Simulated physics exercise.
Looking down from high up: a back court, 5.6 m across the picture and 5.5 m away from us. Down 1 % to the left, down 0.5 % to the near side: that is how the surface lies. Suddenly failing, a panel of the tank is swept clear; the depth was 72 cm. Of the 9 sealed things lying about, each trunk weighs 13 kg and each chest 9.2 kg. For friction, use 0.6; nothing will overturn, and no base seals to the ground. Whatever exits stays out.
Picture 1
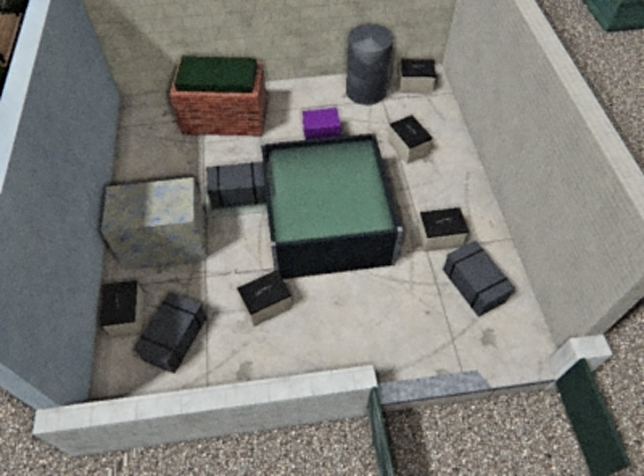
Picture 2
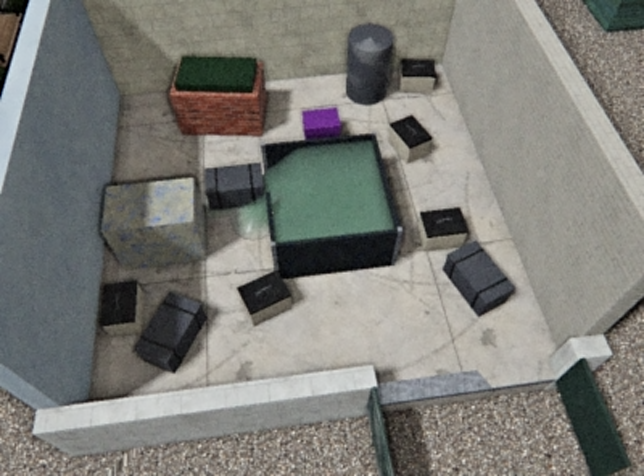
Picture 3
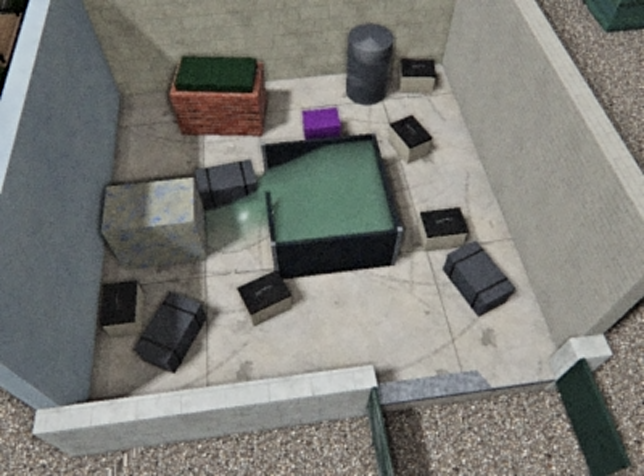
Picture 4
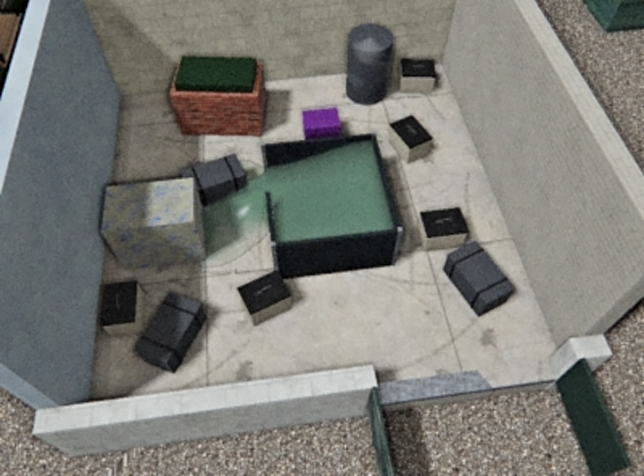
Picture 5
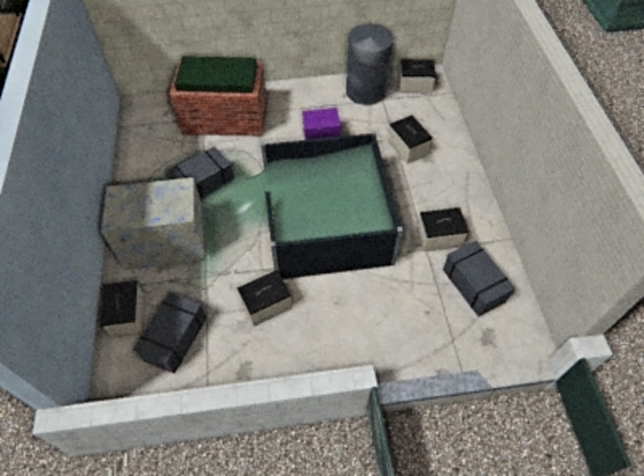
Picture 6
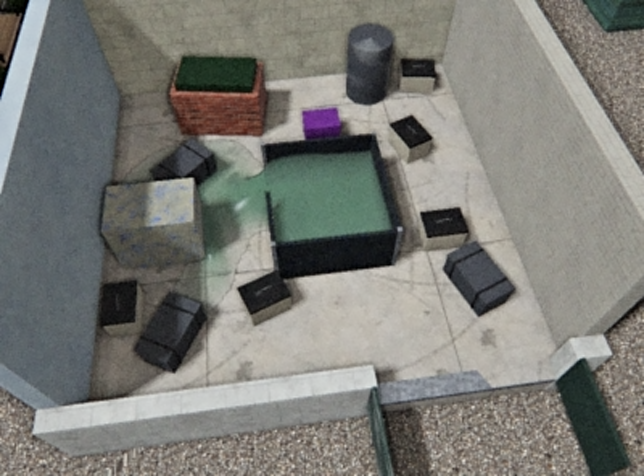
Green water pouring from the left side of a square tank, pushing a dark chest leftward behind a pale block.
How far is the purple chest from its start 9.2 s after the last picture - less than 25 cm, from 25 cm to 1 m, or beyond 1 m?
I'd bet it heads off a long way.
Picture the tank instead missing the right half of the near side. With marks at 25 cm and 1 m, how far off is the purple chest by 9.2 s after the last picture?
I'd say the purple chest scarcely moves.
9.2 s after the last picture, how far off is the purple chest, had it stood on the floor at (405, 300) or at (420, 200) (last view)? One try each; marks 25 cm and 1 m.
Well, it is shoved partway on the first try and scarcely moves on the second.
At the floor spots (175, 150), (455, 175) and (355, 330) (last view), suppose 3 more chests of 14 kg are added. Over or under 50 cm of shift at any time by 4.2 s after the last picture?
Lab note - in order: Above threshold / below threshold / below threshold.
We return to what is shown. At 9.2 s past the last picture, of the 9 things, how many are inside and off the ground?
Total: 6.
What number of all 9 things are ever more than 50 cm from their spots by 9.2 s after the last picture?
Counting them up, I find 6.
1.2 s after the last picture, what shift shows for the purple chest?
Displacement by then near 0 cm.
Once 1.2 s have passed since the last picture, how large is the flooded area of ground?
Roughly 13 m2.
Then, 1.2 s after the last picture the purple chest is near (321, 118), 0.0 m from its start, aground; 0 of 9 are out; 1 afloat.
Then, 3.8 s after the last picture the purple chest is near (321, 118), 0.0 m from its start, aground; 0 of 9 are out; 3 afloat.
Then, 6.2 s after the last picture the purple chest is near (358, 129), 0.6 m from its start, afloat; 0 of 9 are out; 4 afloat.
Then, 9.2 s after the last picture the purple chest is near (435, 165), 1.9 m from its start, aground; 0 of 9 are out; 6 afloat.
